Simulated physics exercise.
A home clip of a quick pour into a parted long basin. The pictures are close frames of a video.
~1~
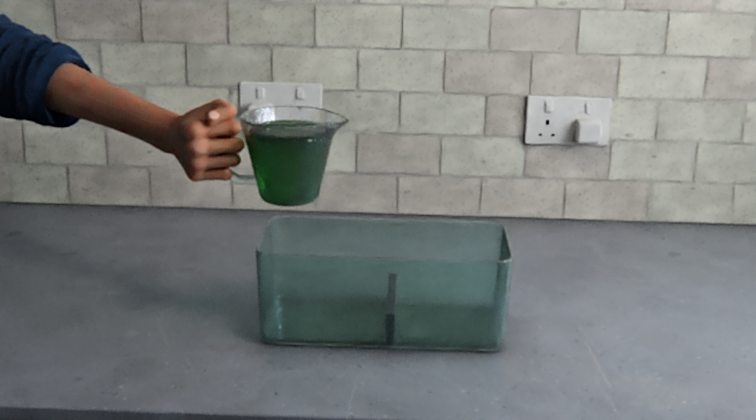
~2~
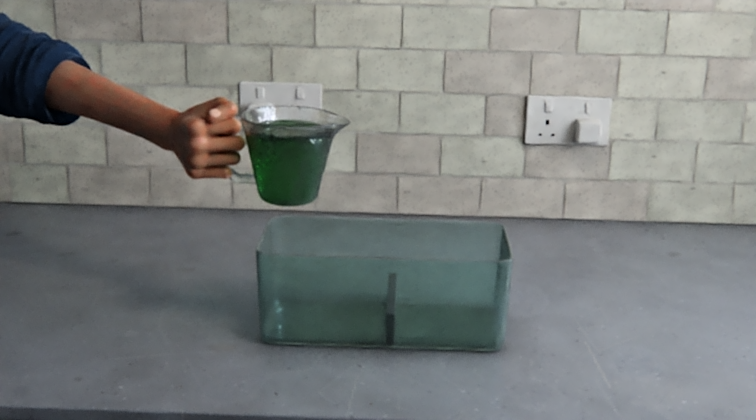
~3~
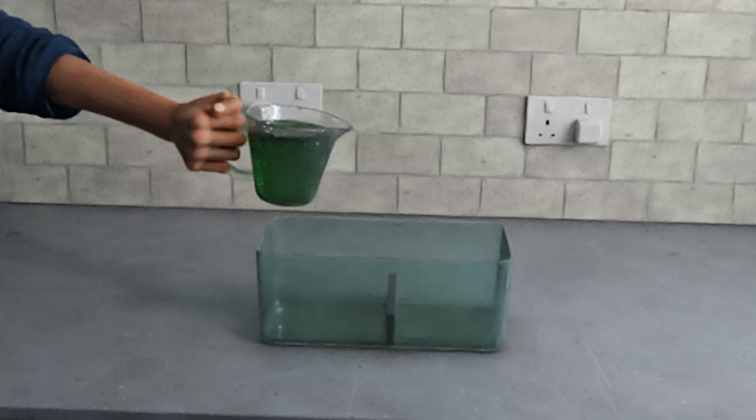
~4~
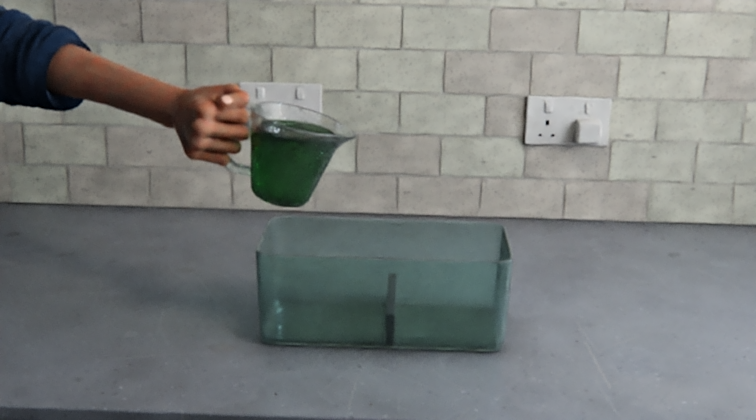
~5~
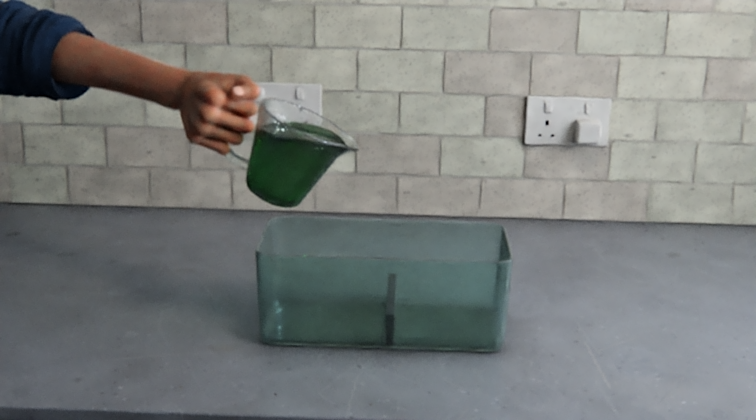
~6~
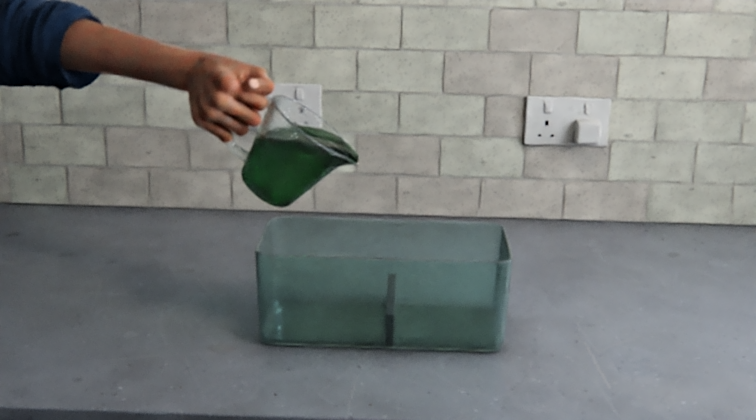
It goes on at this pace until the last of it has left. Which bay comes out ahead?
Most lies in the left-hand part.
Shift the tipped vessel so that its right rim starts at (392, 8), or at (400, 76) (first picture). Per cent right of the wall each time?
Near 75 % and 85 %.
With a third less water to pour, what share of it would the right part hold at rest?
It comes to 5 per cent or so.
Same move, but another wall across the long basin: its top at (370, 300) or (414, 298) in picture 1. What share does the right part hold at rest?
First some 55, then 10 per cent.
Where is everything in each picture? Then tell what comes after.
In the first picture, tilt 0°; pouring edge (349, 120); surface from (248, 127) to (334, 130); the long basin's rim runs from (264, 235) to (508, 243); the wall's top is at (392, 293).
In the second picture, tilt 2°; pouring edge (350, 121); surface from (248, 126) to (334, 130).
In the third picture, tilt 6°; pouring edge (353, 127); surface from (250, 124) to (336, 132).
In the fourth picture, tilt 14°; pouring edge (357, 136); surface from (255, 124) to (340, 136).
In the fifth picture, tilt 24°; pouring edge (359, 148); surface from (259, 127) to (348, 142).
In the sixth picture, tilt 36°; pouring edge (360, 163); surface from (258, 137) to (354, 153); 2 per cent is over the edge.
A moment on, the tilt is 102° and 33 per cent is still to pour, 31 is left of the wall and 18 right of it.
Next, the tilt is 108° and 3 per cent is still to pour, 73 is left of the wall and 20 right of it.
Then the tilt is 108° and 0 per cent is still to pour, 75 is left of the wall and 23 right of it.
Later the tilt is 108° and 0 per cent is still to pour, 75 is left of the wall and 24 right of it.
In the end 75 per cent lies left of the wall, 24 right of it and 2 outside.
